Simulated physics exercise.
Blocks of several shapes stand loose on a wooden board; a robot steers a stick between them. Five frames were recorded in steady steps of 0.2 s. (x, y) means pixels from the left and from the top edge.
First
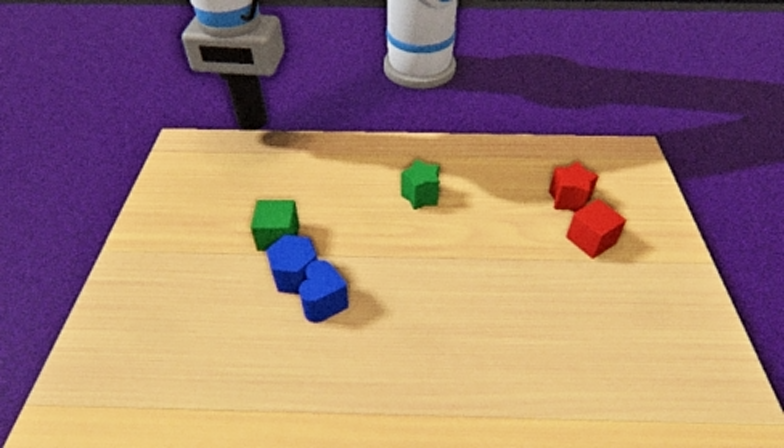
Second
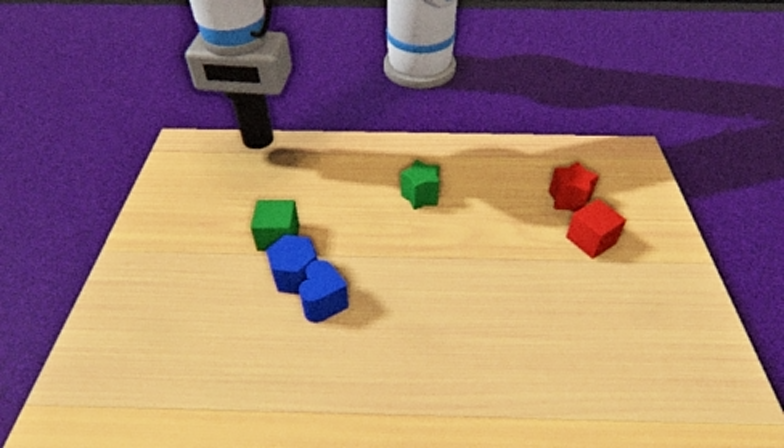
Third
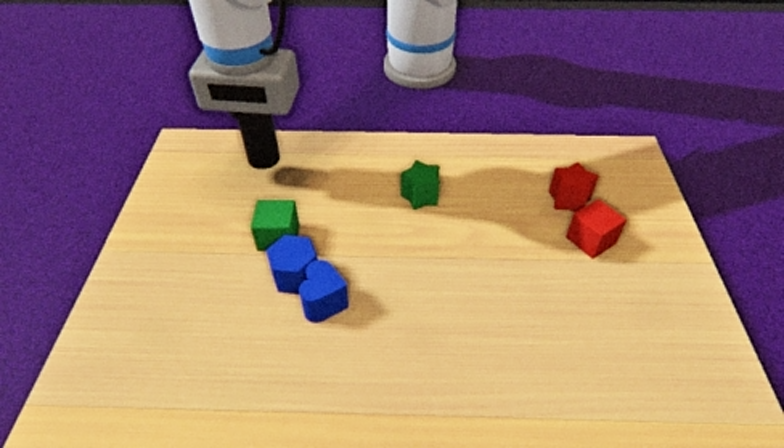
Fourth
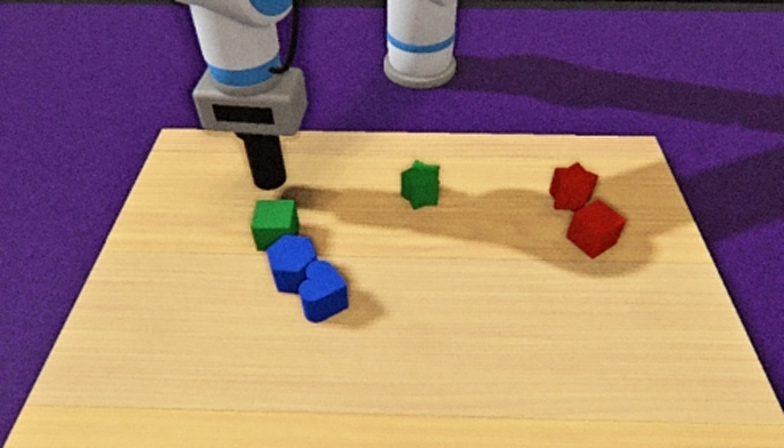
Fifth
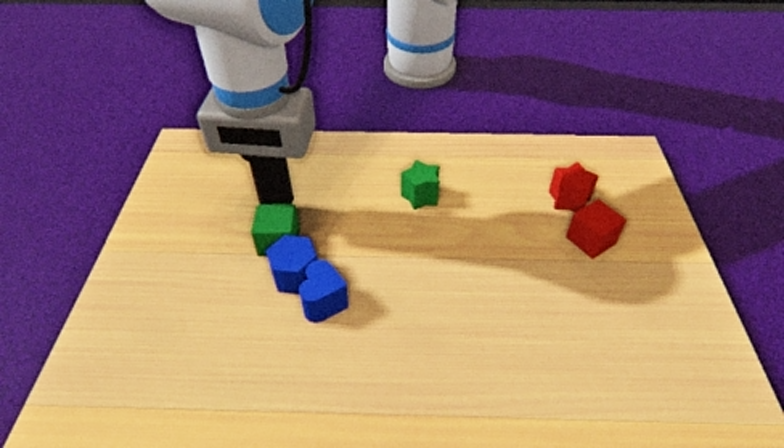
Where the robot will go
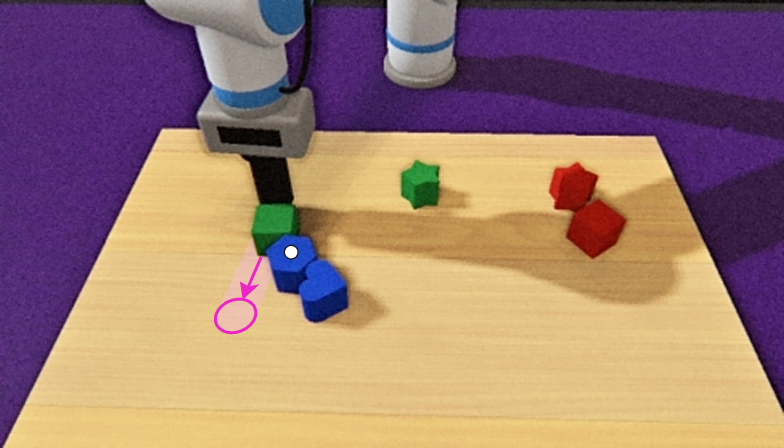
On a wooden board, a robot arm moving its dark stick toward a green block beside two blue ones, all blocks staying still.
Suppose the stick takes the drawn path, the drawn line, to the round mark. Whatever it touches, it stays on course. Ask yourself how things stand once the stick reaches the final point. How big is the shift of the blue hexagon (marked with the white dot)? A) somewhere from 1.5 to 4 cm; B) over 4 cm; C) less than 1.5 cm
My pick is B.
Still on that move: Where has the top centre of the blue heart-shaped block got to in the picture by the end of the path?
Its top middle will sit at (355, 304).
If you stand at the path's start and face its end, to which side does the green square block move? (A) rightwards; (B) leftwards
The correct letter is B.
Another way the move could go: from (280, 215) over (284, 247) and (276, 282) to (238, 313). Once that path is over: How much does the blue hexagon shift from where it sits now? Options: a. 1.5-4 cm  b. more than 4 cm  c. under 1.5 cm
b (more than 4 cm)
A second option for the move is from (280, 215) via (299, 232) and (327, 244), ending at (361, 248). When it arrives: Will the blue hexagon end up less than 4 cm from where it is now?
Final answer: Yes.
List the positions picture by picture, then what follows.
In the first frame, tip of the stick at (253, 122), middles of tops, green square block at (273, 213), blue hexagon at (291, 252), blue heart-shaped block at (321, 280).
In the second frame, stick at (258, 140), nothing pushed.
In the third frame, stick at (264, 159), nothing pushed.
In the fourth frame, stick at (270, 179), nothing pushed.
In the fifth frame, stick at (277, 200), green square block at (273, 217), blue hexagon at (291, 252), blue heart-shaped block at (321, 280).
The line goes from (280, 215) directly to (236, 316); the dot is on the blue hexagon.
The first path, step by step. One third of the way, stick at (263, 231); green square block at (266, 249), turned 20° anticlockwise; blue hexagon at (300, 276), turned 25° anticlockwise; blue heart-shaped block at (335, 294), turned 15° clockwise.
Two thirds of the way, stick at (247, 265); green square block at (257, 285), turned 40° anticlockwise; blue hexagon at (307, 300), turned 55° anticlockwise; blue heart-shaped block at (350, 303).
At the end, stick at (231, 302); green square block at (254, 322), turned 65° anticlockwise; blue hexagon at (312, 313), turned 85° anticlockwise; blue heart-shaped block at (355, 304), turned 20° anticlockwise.
